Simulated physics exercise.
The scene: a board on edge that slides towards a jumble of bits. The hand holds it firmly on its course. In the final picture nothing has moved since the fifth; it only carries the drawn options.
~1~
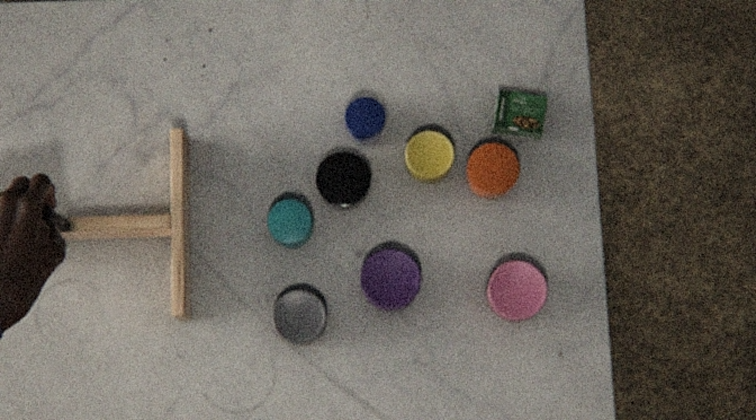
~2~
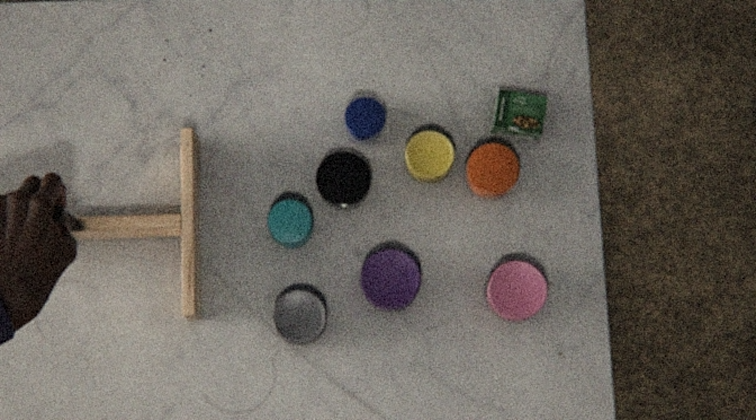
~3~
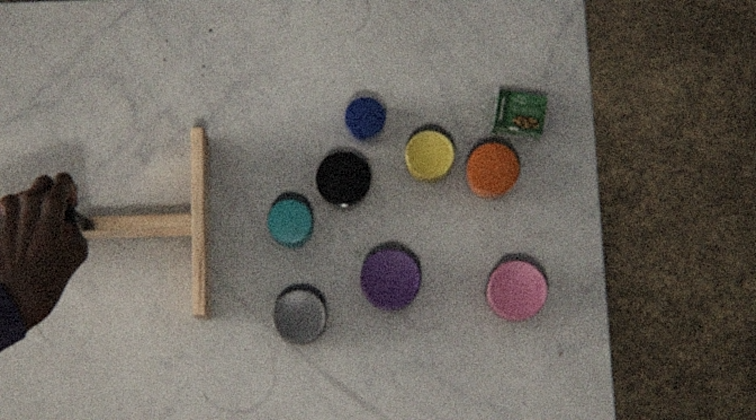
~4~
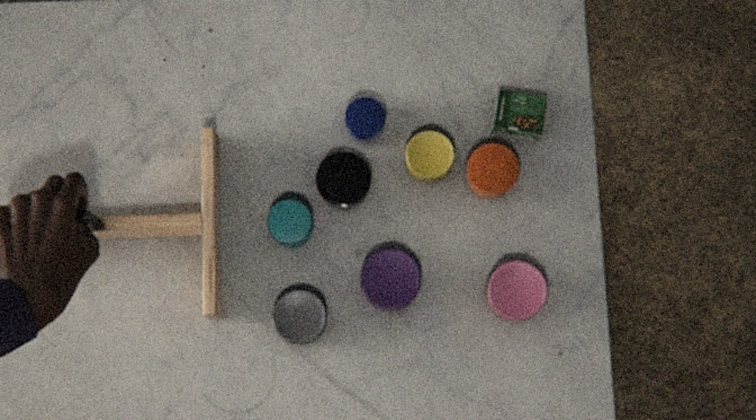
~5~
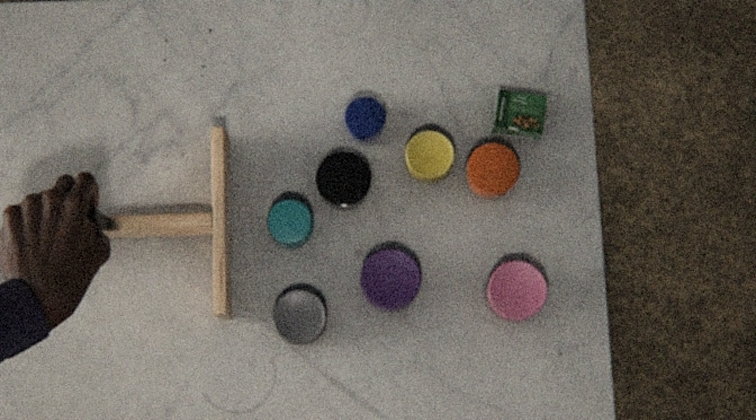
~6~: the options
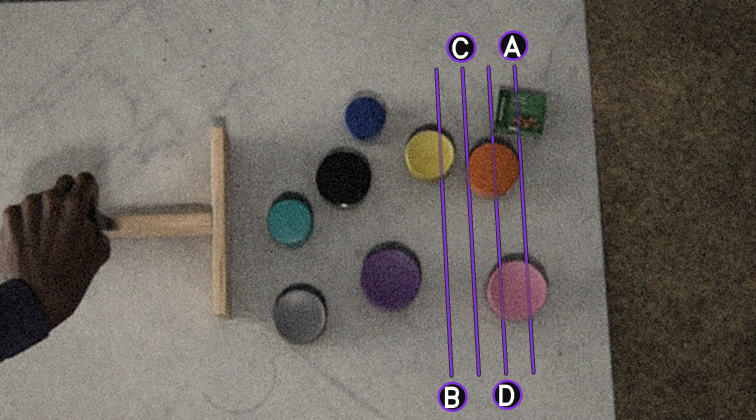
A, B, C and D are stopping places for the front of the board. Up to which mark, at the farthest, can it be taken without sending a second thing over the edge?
Line A.
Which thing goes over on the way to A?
The orange pot.
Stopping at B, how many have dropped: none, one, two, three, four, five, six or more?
By then, none.
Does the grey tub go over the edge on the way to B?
No.
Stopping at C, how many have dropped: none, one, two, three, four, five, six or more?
The count is none.
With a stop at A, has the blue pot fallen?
No.
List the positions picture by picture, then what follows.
In the first frame, black pot (343, 181); purple tub (390, 281); board (177, 221).
In the second frame, board (188, 220); pink tub (516, 292).
In the third frame, board (199, 220); green packet (519, 115).
In the fourth frame, board (209, 219); grey tub (300, 318).
In the fifth frame, board (219, 219); black pot (343, 181); purple tub (390, 281); yellow jar (429, 158).
On the marked copy, A at (524, 216); B at (444, 219); C at (471, 218); D at (497, 217).
Taking A. A third of the way, board (329, 215); grey tub (361, 330); black pot (363, 179).
Two thirds of the way, board (437, 211); green packet (527, 106); pink tub (532, 295).
When it is over, board (523, 208); orange pot over the edge; pink tub (601, 316); one fallen.
As for the rest, B is within the limit but short; C is within the limit but short; D is within the limit but short.
